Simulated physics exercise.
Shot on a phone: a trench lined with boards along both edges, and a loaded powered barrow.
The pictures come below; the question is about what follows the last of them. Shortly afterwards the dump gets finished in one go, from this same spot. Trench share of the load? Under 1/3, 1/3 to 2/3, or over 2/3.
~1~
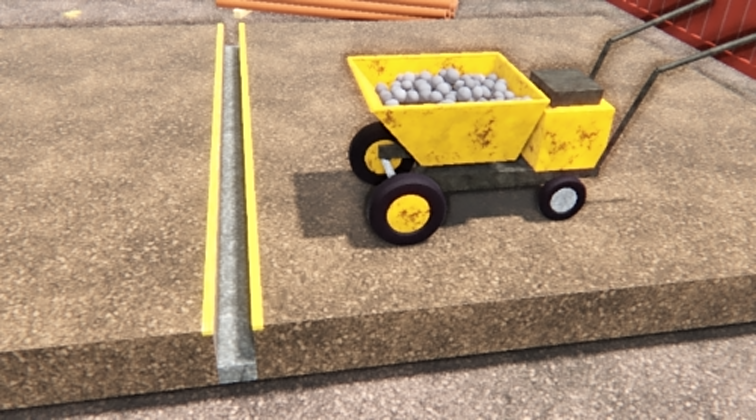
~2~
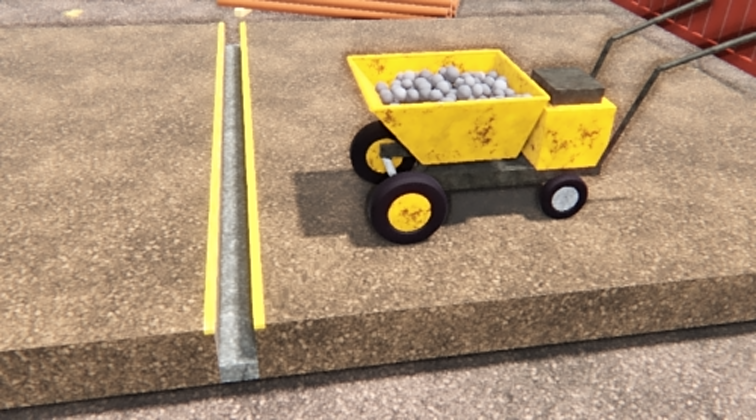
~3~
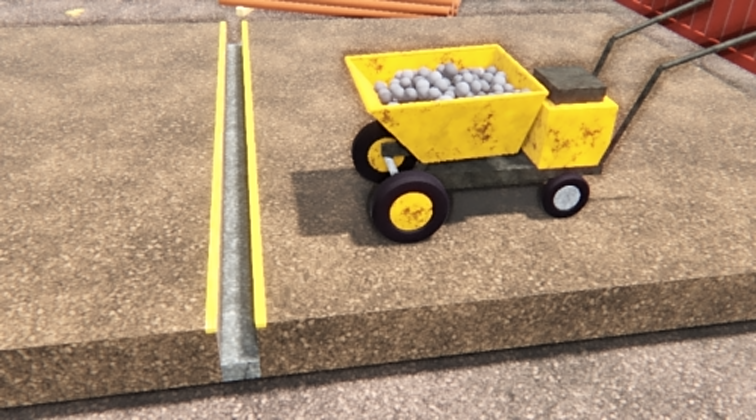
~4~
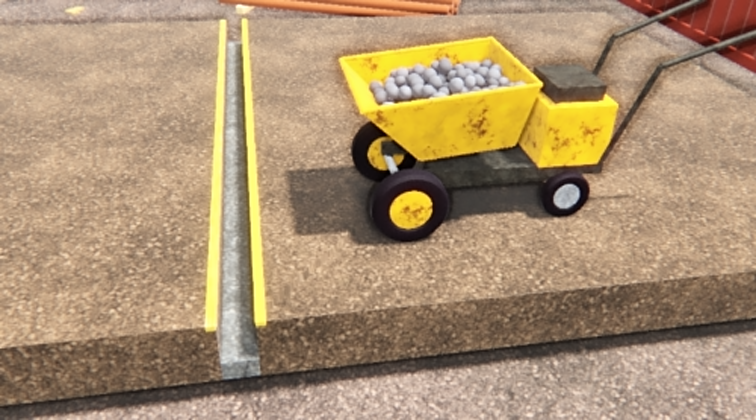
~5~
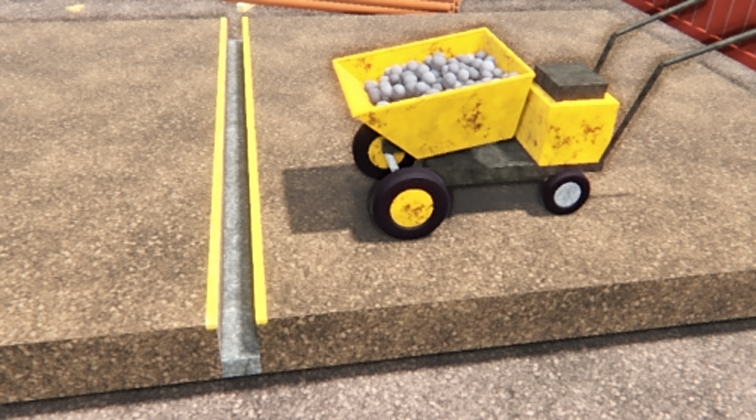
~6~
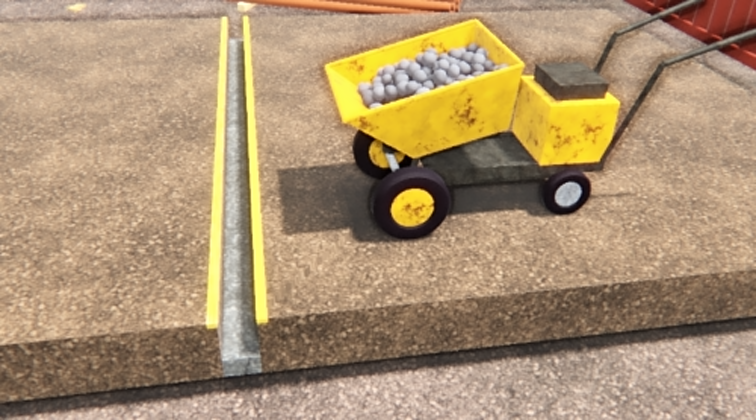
The trench is given a third at least and two thirds at most of what is tipped.
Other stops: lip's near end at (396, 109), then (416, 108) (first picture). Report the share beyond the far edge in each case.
About 10 percent the first time, about 0 percent the second.
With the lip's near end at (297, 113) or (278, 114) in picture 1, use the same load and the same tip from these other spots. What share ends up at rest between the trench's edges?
Some 0 in a hundred, then some 0 in a hundred.
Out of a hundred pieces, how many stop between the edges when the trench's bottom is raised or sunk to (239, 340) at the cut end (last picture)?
30 %.
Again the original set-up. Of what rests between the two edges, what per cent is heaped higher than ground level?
Estimate: Around 15 %.
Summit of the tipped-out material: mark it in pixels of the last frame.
Close to (258, 190).
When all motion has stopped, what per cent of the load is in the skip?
Roughly 25 per cent of the load.
Soon, skip tipped steeply; all in the skip.
A while on, skip tipped right over; about two thirds in the skip; a small part short of the trench; about a quarter in or heaped over the trench; a stray few beyond it; a stray few falling.
Towards the end, skip tipped right over; about a quarter in the skip; about a quarter short of the trench; about half in or heaped over the trench; a small part beyond it.
Finally, skip tipped right over; about a quarter in the skip; about a quarter short of the trench; about half in or heaped over the trench; a small part beyond it.
